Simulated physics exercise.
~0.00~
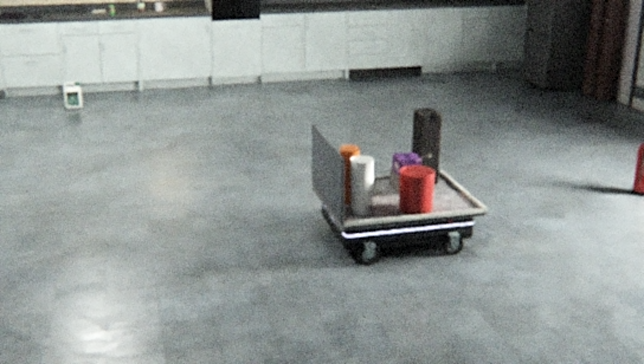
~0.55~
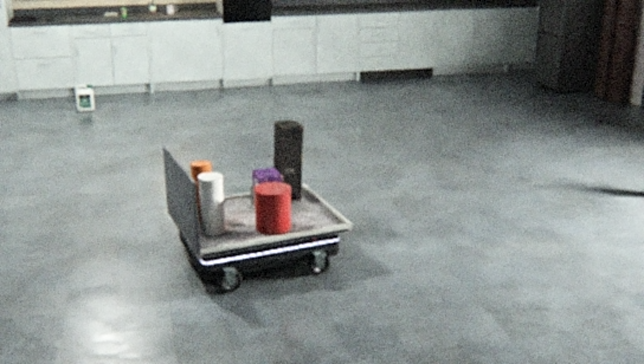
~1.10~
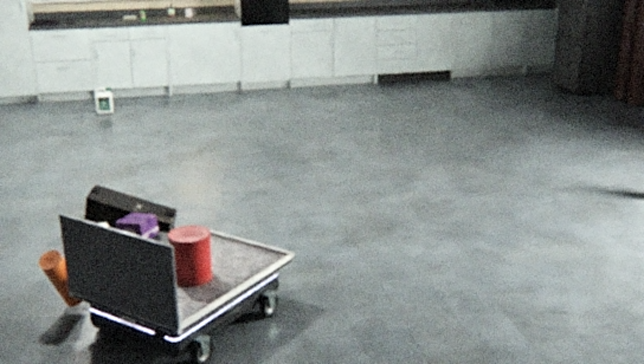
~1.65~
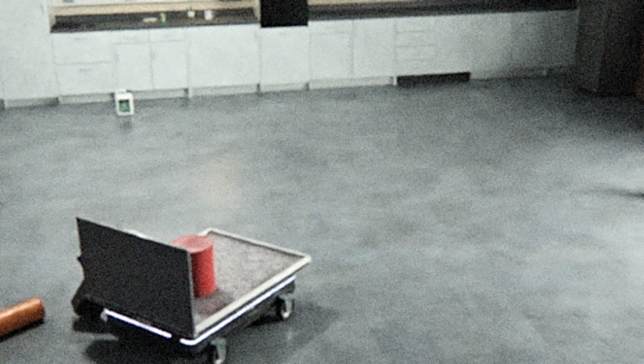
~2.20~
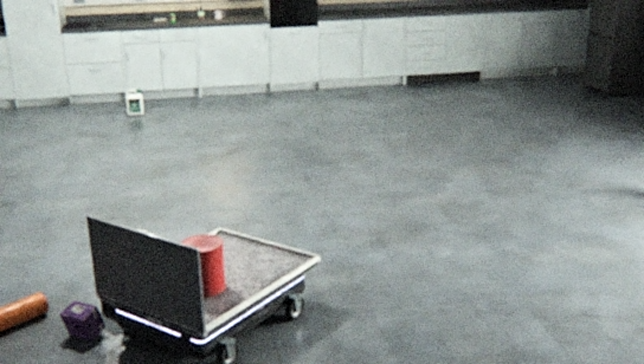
A robot cart carrying several upright items rolls left and toward the viewer across a grey floor, turning as the black box tips and an orange canister falls off; it ends with the canister and purple parcel on the floor and the red pail still aboard.
